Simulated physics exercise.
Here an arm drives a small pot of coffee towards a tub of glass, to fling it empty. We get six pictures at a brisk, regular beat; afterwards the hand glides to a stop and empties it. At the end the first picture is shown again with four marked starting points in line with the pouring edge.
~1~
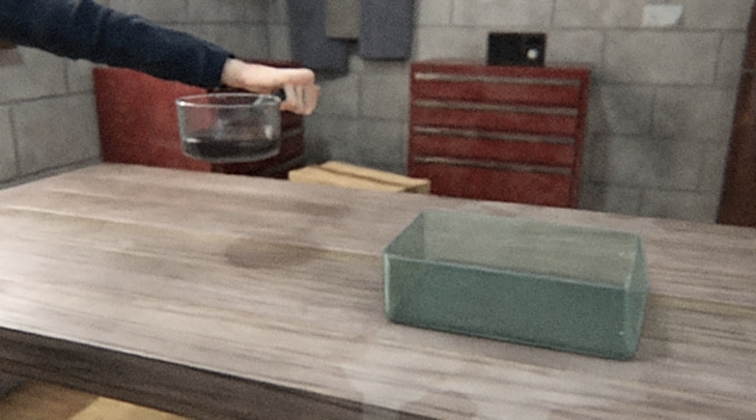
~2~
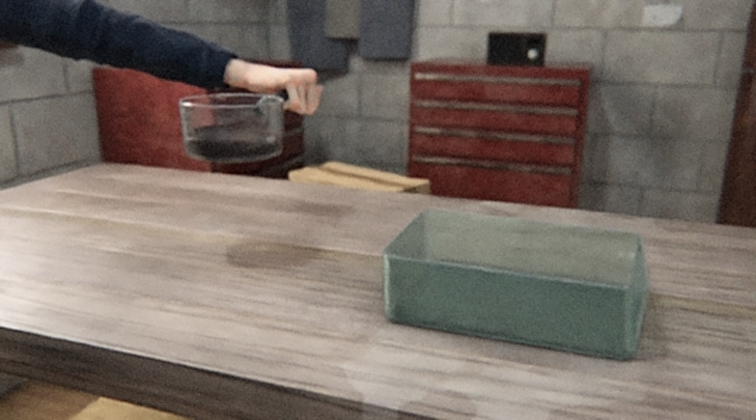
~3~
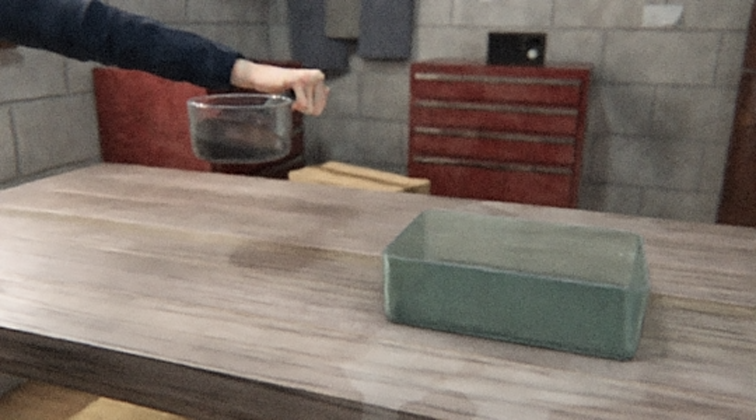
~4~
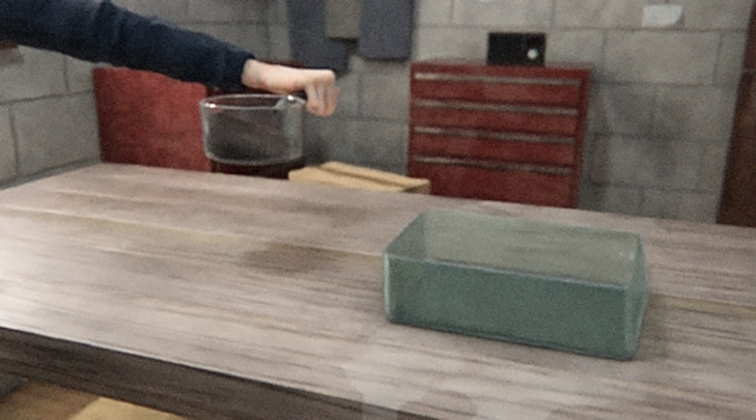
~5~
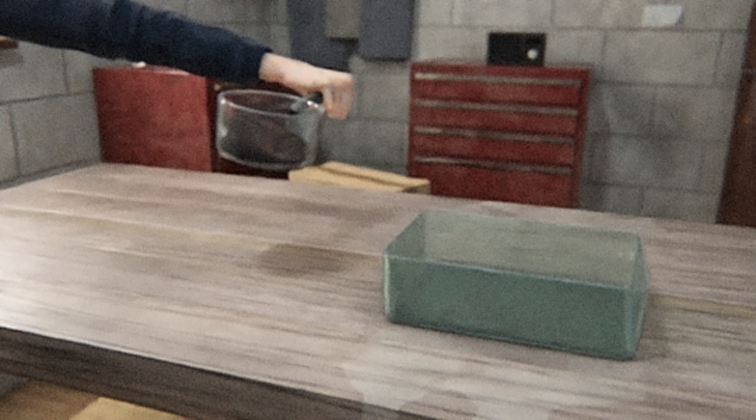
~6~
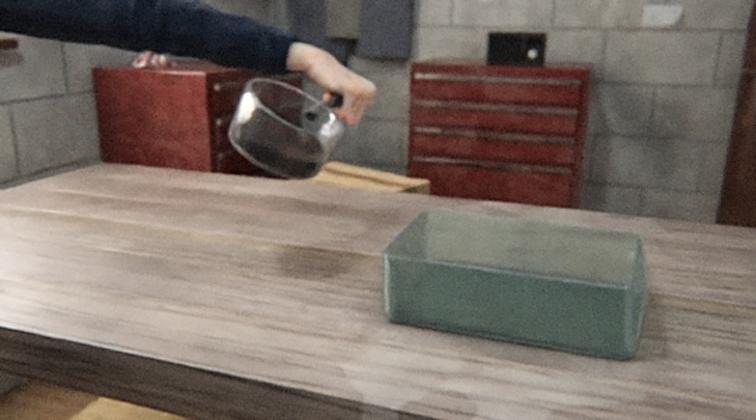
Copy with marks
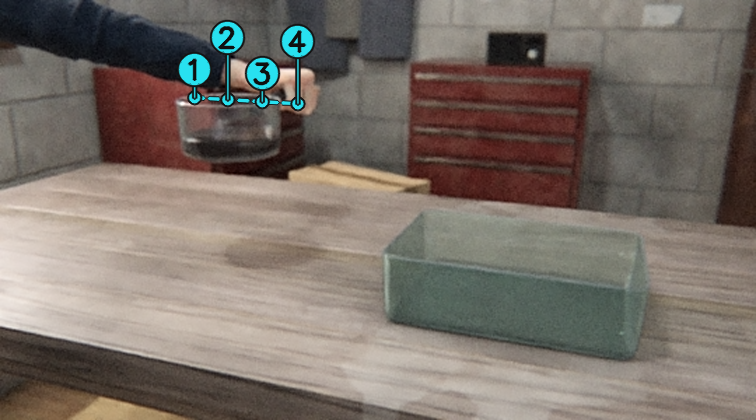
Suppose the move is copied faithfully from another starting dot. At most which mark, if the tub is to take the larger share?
Choose 4.
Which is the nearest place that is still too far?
3.
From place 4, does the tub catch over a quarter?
Yes, clearly.
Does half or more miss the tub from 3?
Yes, it does.
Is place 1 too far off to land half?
Yes, it does.
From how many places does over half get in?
One.
On the marked copy, 1 at (194, 97); 2 at (227, 99); 3 at (262, 101); 4 at (297, 103).
Choosing 1, about 0 % lands in the tub, 100 % falls short.
Choosing 2, about 0 % lands in the tub, 99 % falls short.
Choosing 3, about 26 % lands in the tub, 71 % falls short and 3 % goes beside or beyond.
Choosing 4, about 70 % lands in the tub, 23 % falls short and 7 % goes beside or beyond.
